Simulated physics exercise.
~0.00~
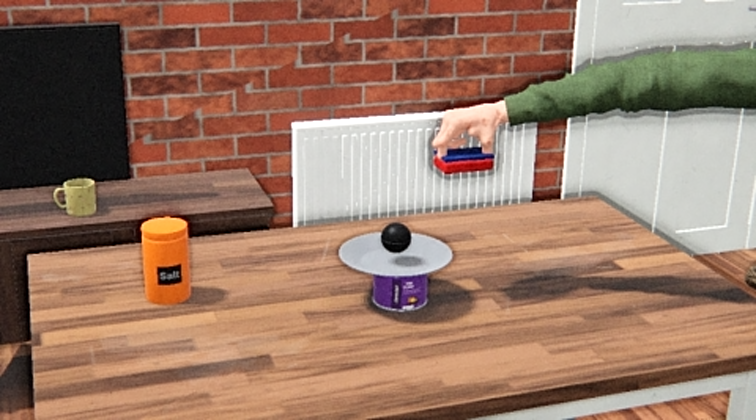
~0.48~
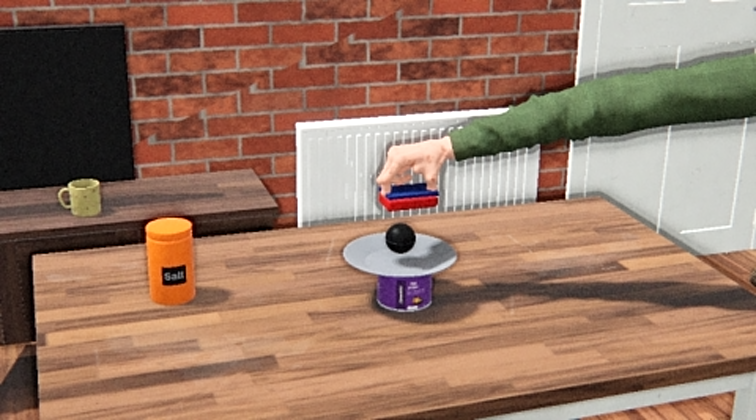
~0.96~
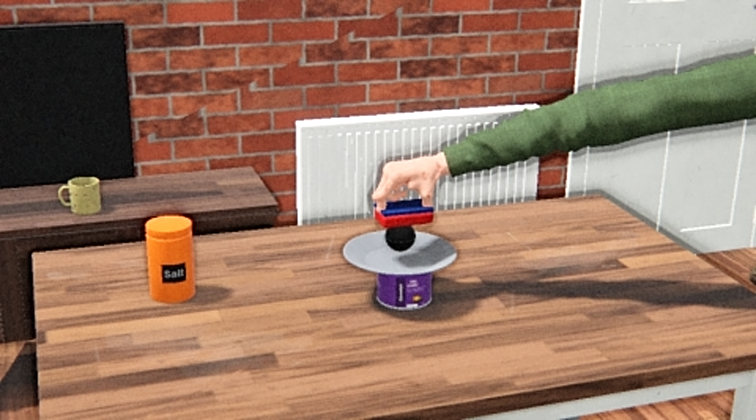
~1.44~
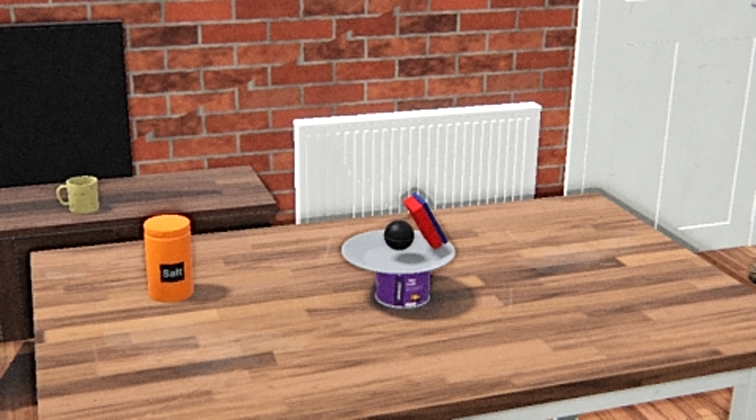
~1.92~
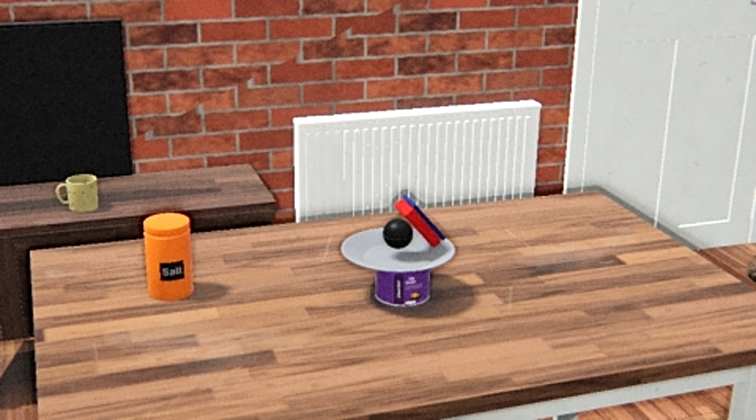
Red and blue sponge being lowered by a hand onto a black ball on a plate, then tipping over to lean against it.
